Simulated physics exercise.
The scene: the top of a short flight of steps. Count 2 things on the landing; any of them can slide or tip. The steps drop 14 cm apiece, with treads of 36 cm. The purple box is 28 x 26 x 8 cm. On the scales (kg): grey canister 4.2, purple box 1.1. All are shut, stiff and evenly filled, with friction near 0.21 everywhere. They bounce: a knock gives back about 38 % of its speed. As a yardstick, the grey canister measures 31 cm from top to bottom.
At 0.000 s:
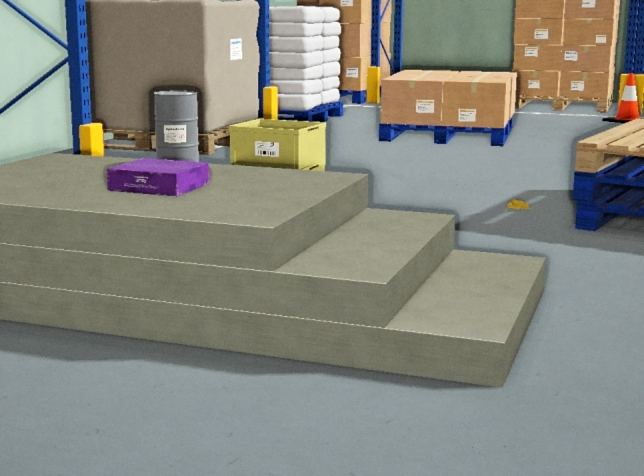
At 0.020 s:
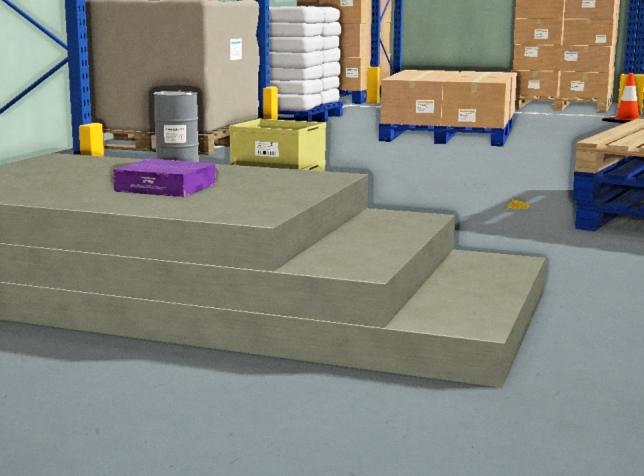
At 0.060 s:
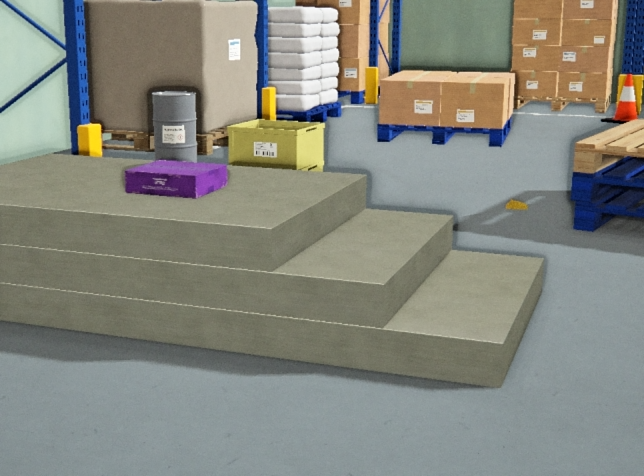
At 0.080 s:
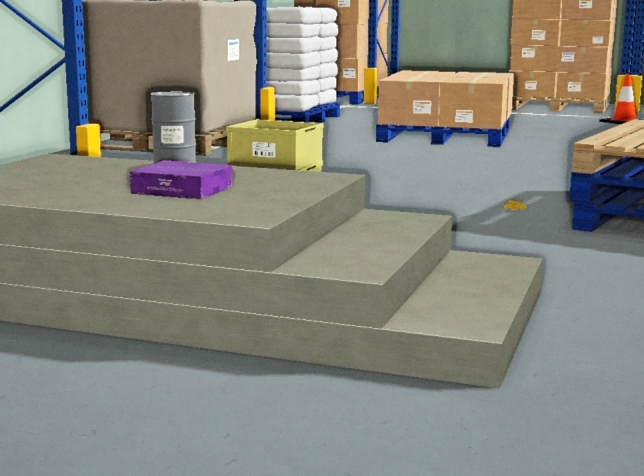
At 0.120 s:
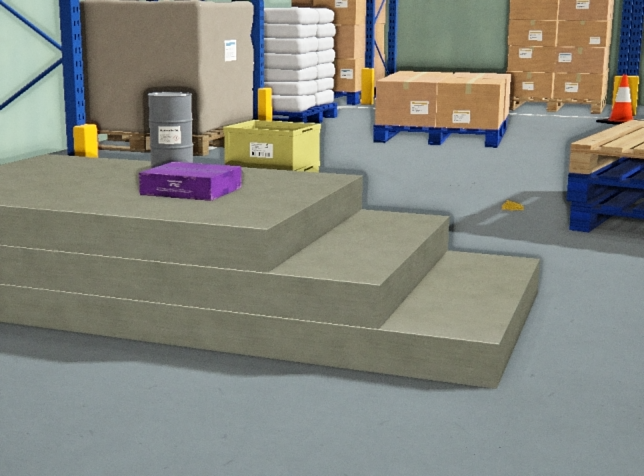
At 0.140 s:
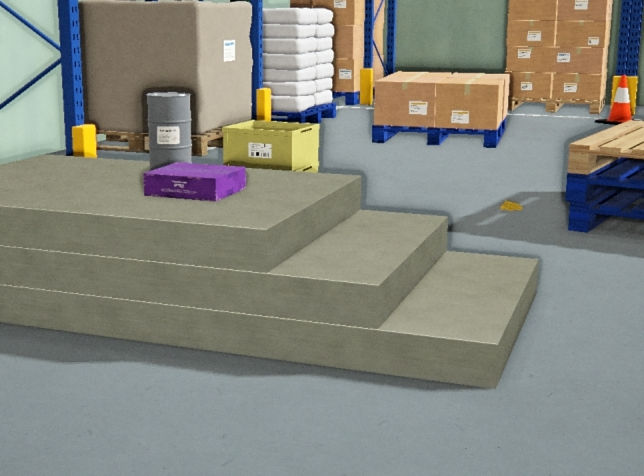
A broad flight of grey steps stood in a warehouse with a grey canister and a purple box on its top landing, and the box slid slowly a short way to the right.
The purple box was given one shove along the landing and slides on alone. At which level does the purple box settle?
The box comes to rest upstairs still.
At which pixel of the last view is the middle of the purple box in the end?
Around (275, 187).
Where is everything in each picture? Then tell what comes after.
In the first frame, 64 cm to the first step; purple box (159, 176); grey canister (177, 131).
In the second frame, 61 cm to the first step; purple box (166, 177); grey canister (177, 131).
In the third frame, 56 cm to the first step; purple box (177, 178); grey canister (175, 132).
In the fourth frame, 53 cm to the first step; purple box (182, 179); grey canister (174, 132).
In the fifth frame, 48 cm to the first step; purple box (191, 180); grey canister (171, 132).
In the sixth frame, 46 cm to the first step; purple box (196, 181); grey canister (170, 133).
By 0.24 s, 36 cm to the first step; purple box near (221, 183).
By 0.34 s, 28 cm to the first step; purple box near (243, 184).
By 0.54 s, 17 cm to the first step; purple box near (269, 186).
When it is over (1.4 s), 15 cm to the first step; grey canister within 12 cm of the start. End places, in pixels of the last picture, purple box near (275, 187).
